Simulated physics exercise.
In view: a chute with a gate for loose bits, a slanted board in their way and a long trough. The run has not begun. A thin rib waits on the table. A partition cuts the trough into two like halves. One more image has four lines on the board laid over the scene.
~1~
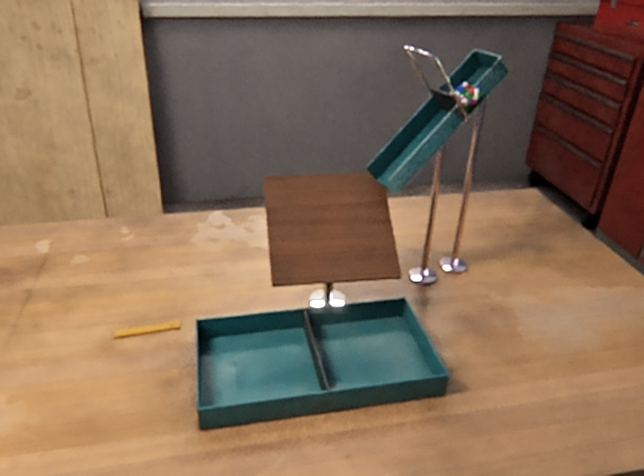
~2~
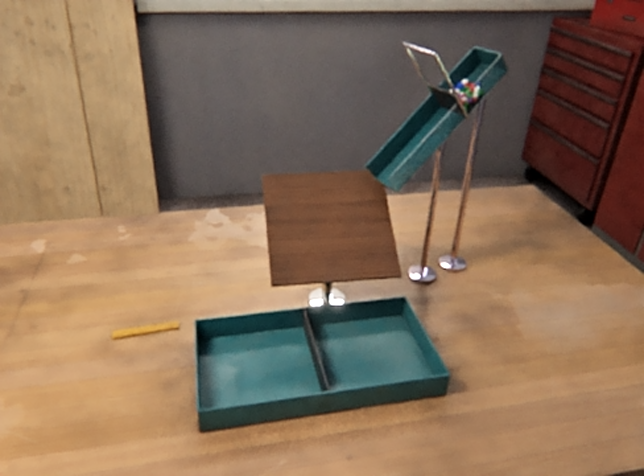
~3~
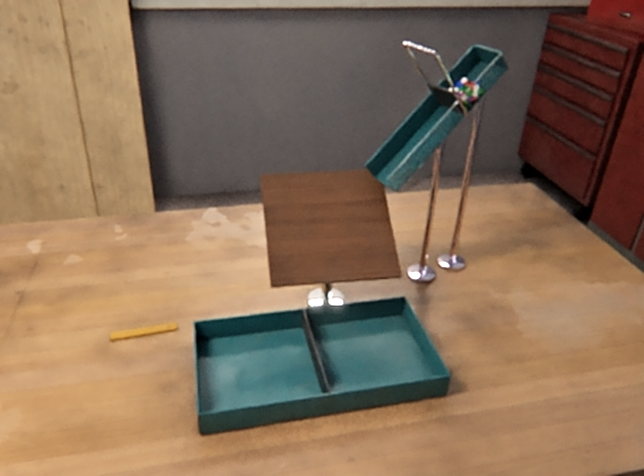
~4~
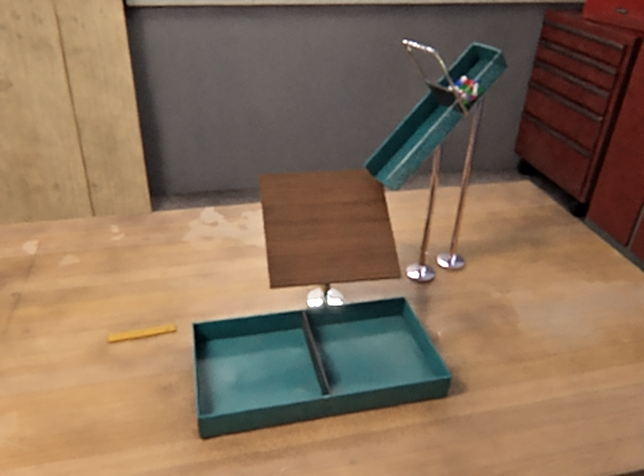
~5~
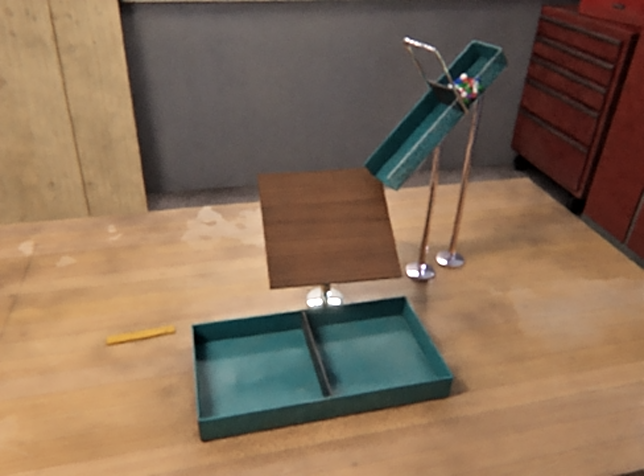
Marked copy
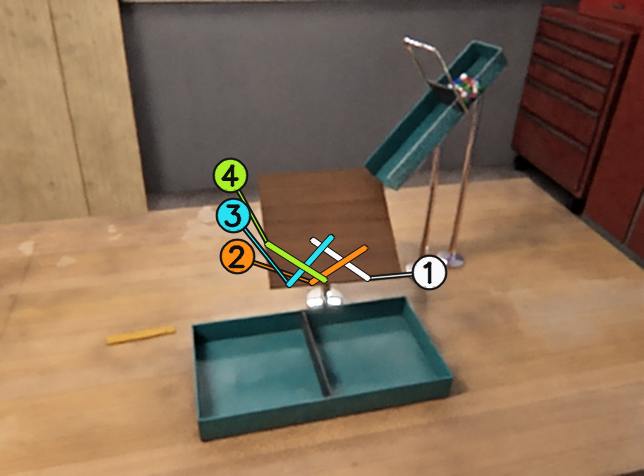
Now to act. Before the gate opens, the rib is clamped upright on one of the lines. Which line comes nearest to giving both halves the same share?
Line 3 does it best.
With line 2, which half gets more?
More lands on the left.
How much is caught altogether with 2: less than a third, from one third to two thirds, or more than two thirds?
More than two thirds.
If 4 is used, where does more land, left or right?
The right half.
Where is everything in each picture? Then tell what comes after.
The first frame shows load behind the gate at (461, 102), round plastic beads; lip of the chute at (387, 187), sloping fairly steeply.
The second frame shows middle of the board at (330, 224), tilted fairly steeply; middle of its low edge at (338, 281); of its high edge at (323, 172).
The third frame shows front corners of the trough at (198, 414) and (450, 375); front end of its middle wall at (330, 394); gate still shut at (443, 91).
The fourth frame shows middle of the load at (460, 97); lip at (385, 185).
The fifth frame shows middle of the load at (460, 95); lip at (385, 184).
On the marked copy, line 1 from (313, 240) to (367, 278); line 2 from (364, 248) to (311, 282); line 3 from (331, 237) to (289, 284); line 4 from (267, 244) to (324, 280).
Choosing 1, of what is caught, a small part in the left half, most in the right.
Choosing 2, of what is caught, nearly all in the left half, a small part in the right.
Choosing 3, of what is caught, about half in the left half, about half in the right.
Choosing 4, of what is caught, a small part in the left half, nearly all in the right.
